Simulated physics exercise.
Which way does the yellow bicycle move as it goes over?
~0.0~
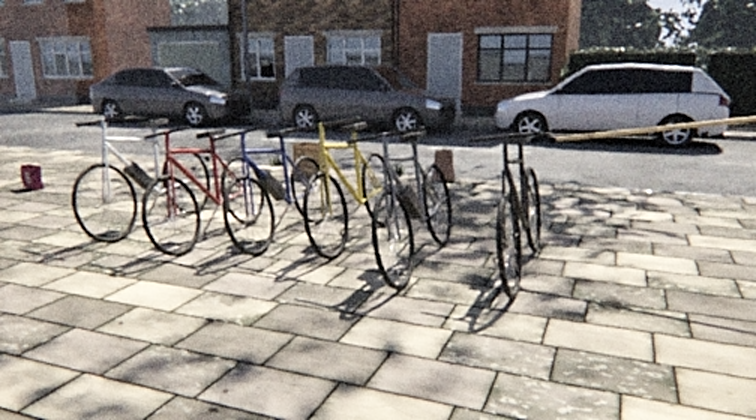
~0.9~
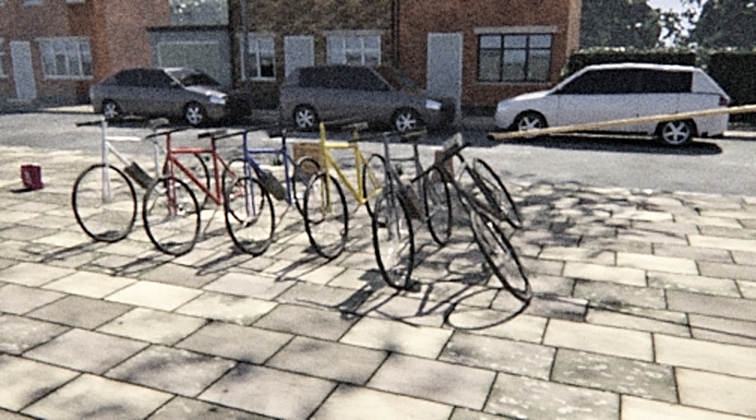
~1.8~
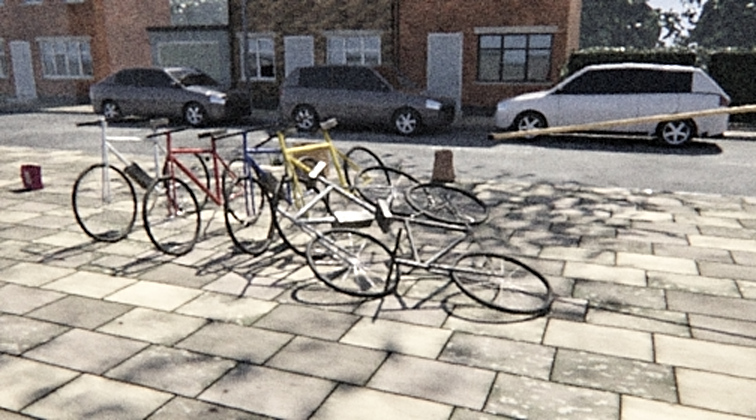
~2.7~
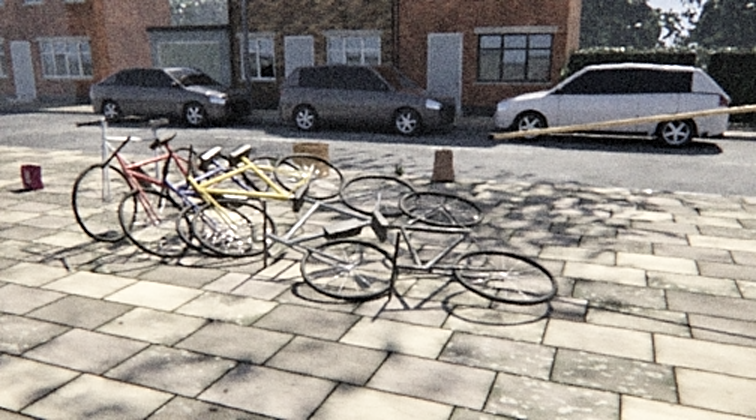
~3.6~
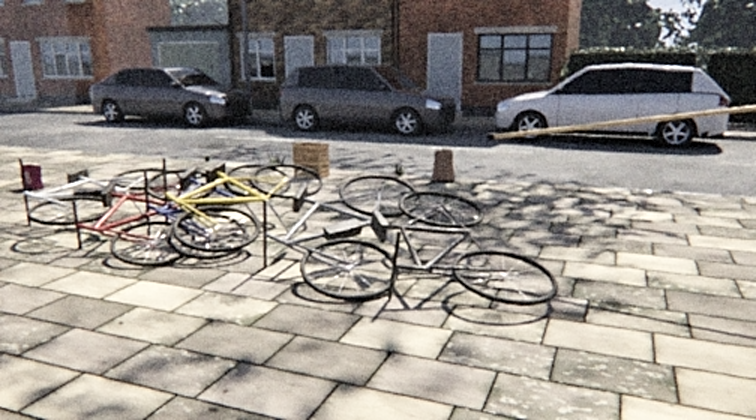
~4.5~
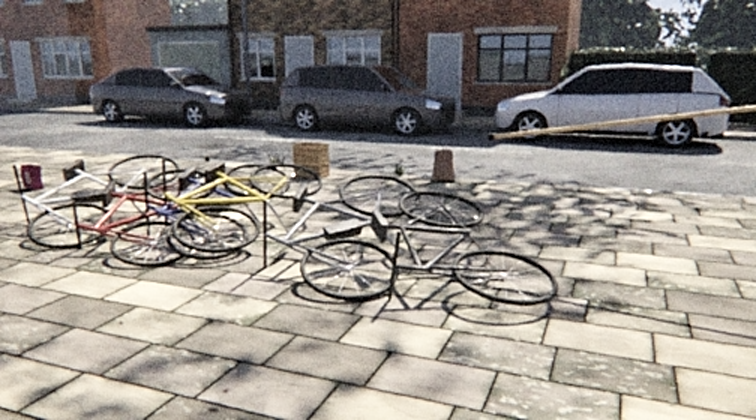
The yellow bicycle moves to the left, tipping over among the other bicycles on that side.
